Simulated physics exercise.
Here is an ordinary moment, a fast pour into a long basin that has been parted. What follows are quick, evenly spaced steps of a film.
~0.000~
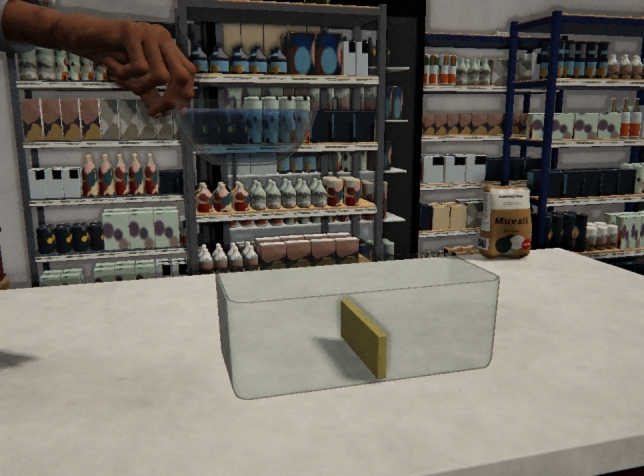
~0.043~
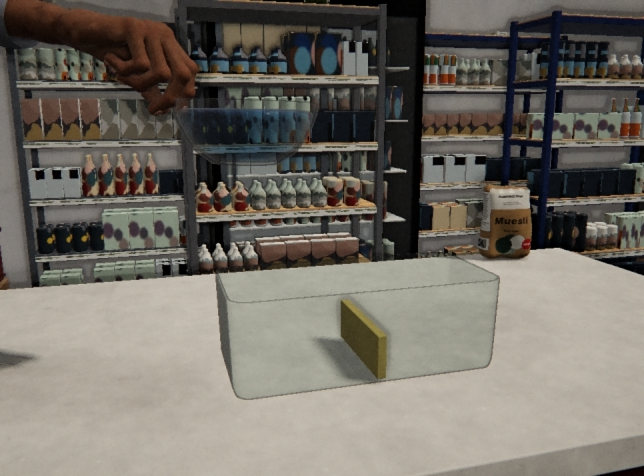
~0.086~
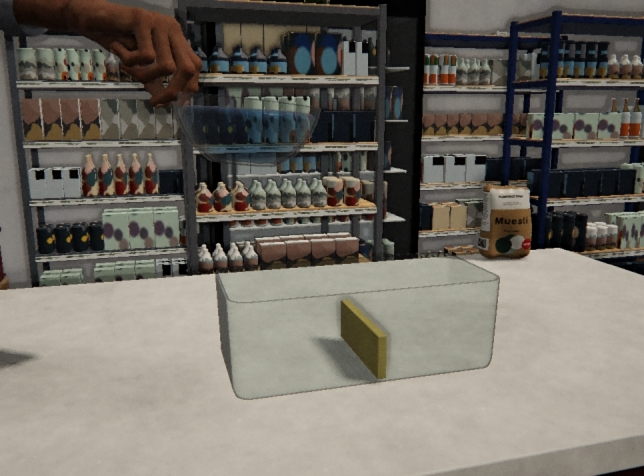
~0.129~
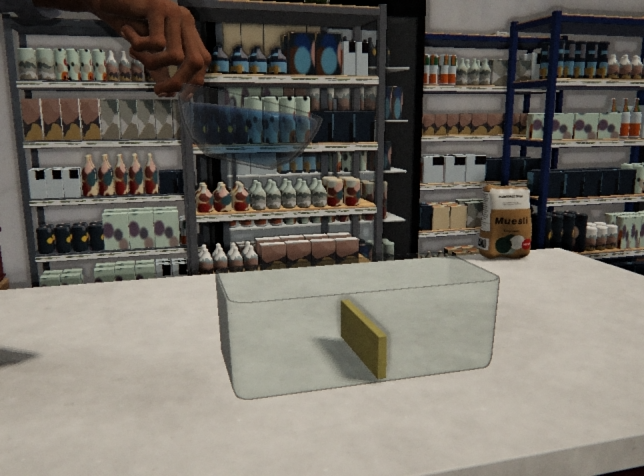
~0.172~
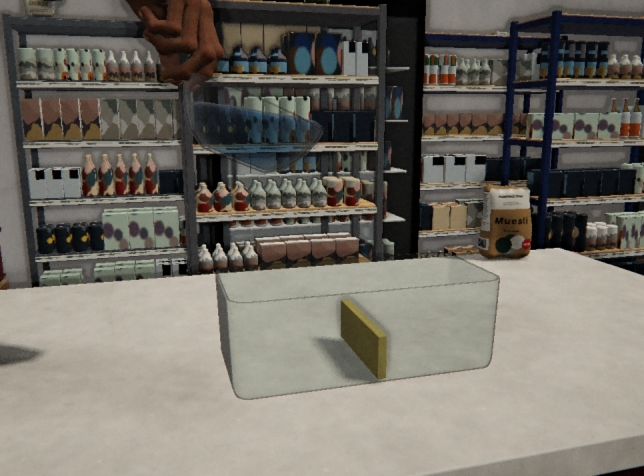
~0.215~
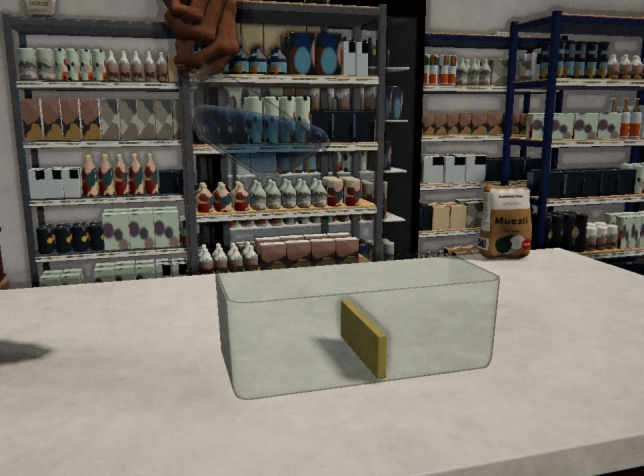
In a shop lined with stocked shelves, seen from a fixed view across a pale stone counter, a long, clear basin with a yellow divider stands in front, a bag sitting behind it at right. Above and to the left, a hand holds a transparent blue bowl. The hand turns and rises toward the top edge as the bowl tilts, slowly then faster, its right side dipping.
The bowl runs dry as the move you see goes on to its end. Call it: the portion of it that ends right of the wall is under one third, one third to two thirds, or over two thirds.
One third to two thirds.
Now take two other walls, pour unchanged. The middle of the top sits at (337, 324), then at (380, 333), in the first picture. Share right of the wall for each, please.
Well, it's close to 70 per cent for the first one, then 30 per cent for the other.
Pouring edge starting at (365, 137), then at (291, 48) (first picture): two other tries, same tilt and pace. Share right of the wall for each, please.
75 % and 30 %.
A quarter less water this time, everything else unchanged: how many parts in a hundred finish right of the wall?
That share would be some 30 parts in a hundred.
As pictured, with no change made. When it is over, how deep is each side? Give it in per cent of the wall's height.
Left: About 30; right: About 30.
A moment on, the bowl is tipped on its side and 6 per cent is still to pour, 13 is left of the wall and 29 right of it.
Next, the bowl is tipped right over and 0 per cent is still to pour, 53 is left of the wall and 41 right of it.
Then the bowl is tipped right over and 0 per cent is still to pour, 51 is left of the wall and 41 right of it.
Later the bowl is tipped right over and 0 per cent is still to pour, 52 is left of the wall and 42 right of it.
In the end 52 per cent lies left of the wall, 42 right of it and 5 outside.
